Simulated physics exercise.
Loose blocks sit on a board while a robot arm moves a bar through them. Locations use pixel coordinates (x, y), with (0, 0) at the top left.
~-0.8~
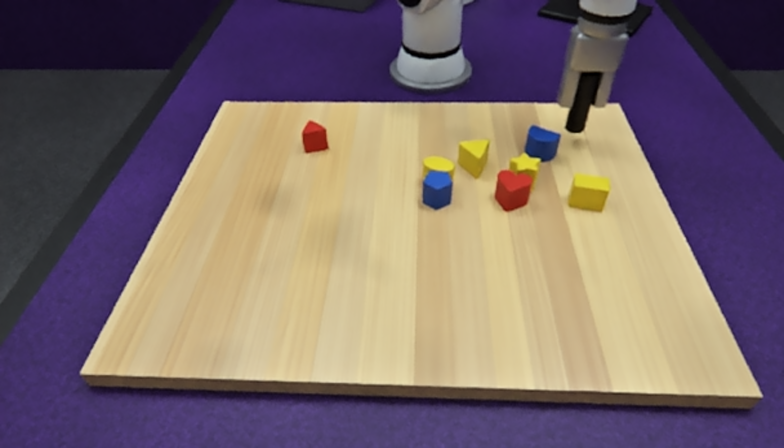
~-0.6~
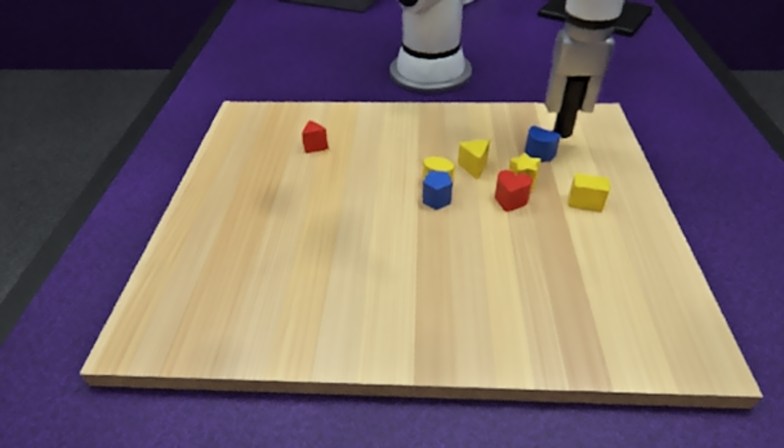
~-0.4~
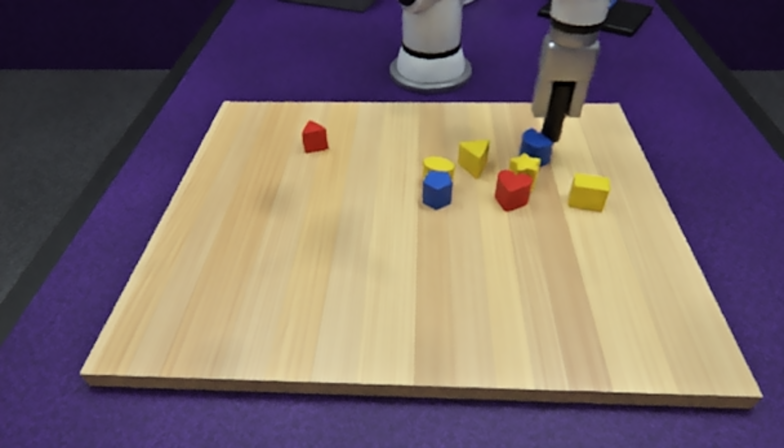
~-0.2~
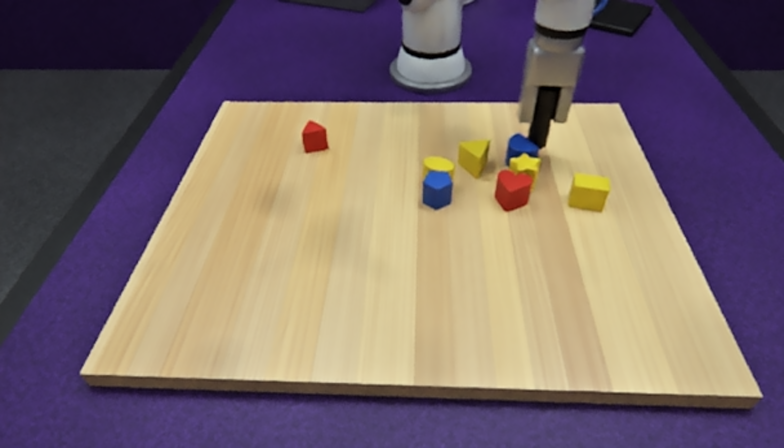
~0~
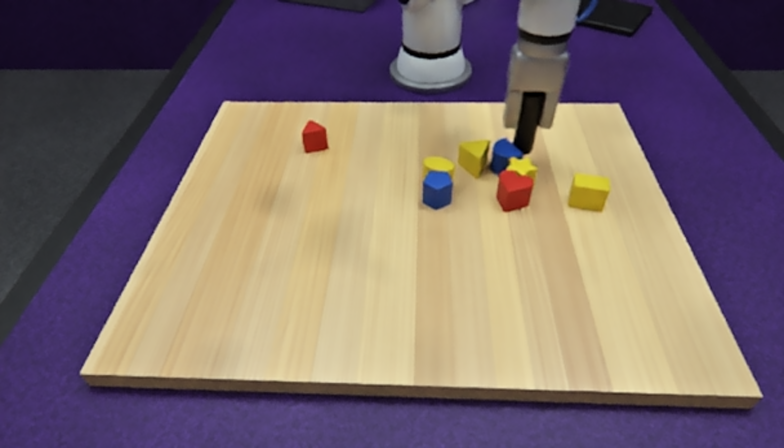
At the start, a robot arm holds a dark bar near a blue block at the upper right of a wooden board scattered with red, yellow and blue blocks. The bar moves left and pushes the blue block toward the yellow triangular piece, and the yellow star shifts slightly.
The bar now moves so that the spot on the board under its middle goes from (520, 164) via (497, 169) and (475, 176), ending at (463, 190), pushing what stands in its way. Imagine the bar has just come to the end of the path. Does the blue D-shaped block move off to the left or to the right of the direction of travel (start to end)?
It's going to go right.
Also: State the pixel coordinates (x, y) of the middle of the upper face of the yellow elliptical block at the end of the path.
Its top middle: (419, 165).
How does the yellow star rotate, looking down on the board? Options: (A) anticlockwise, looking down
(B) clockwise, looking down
It's A.
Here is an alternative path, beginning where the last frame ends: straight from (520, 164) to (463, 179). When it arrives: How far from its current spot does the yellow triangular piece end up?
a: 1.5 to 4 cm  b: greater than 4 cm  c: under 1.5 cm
My pick is b.
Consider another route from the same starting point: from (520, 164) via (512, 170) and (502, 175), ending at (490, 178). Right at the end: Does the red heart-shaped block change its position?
Yes, I think so.
On the path given first. One third of the way, bar at (499, 155); yellow triangular piece at (460, 146); blue D-shaped block at (481, 153); yellow star at (516, 165), turned 25° anticlockwise.
Two thirds of the way, bar at (476, 162); yellow elliptical block at (434, 164); yellow triangular piece at (443, 146), turned 20° clockwise; blue D-shaped block at (457, 158), turned 20° clockwise; yellow star at (516, 165), turned 25° anticlockwise.
At the end, bar at (464, 175); yellow elliptical block at (419, 165), turned 20° clockwise; yellow triangular piece at (441, 146), turned 30° clockwise; blue D-shaped block at (445, 163), turned 40° clockwise; yellow star at (516, 165), turned 25° anticlockwise.
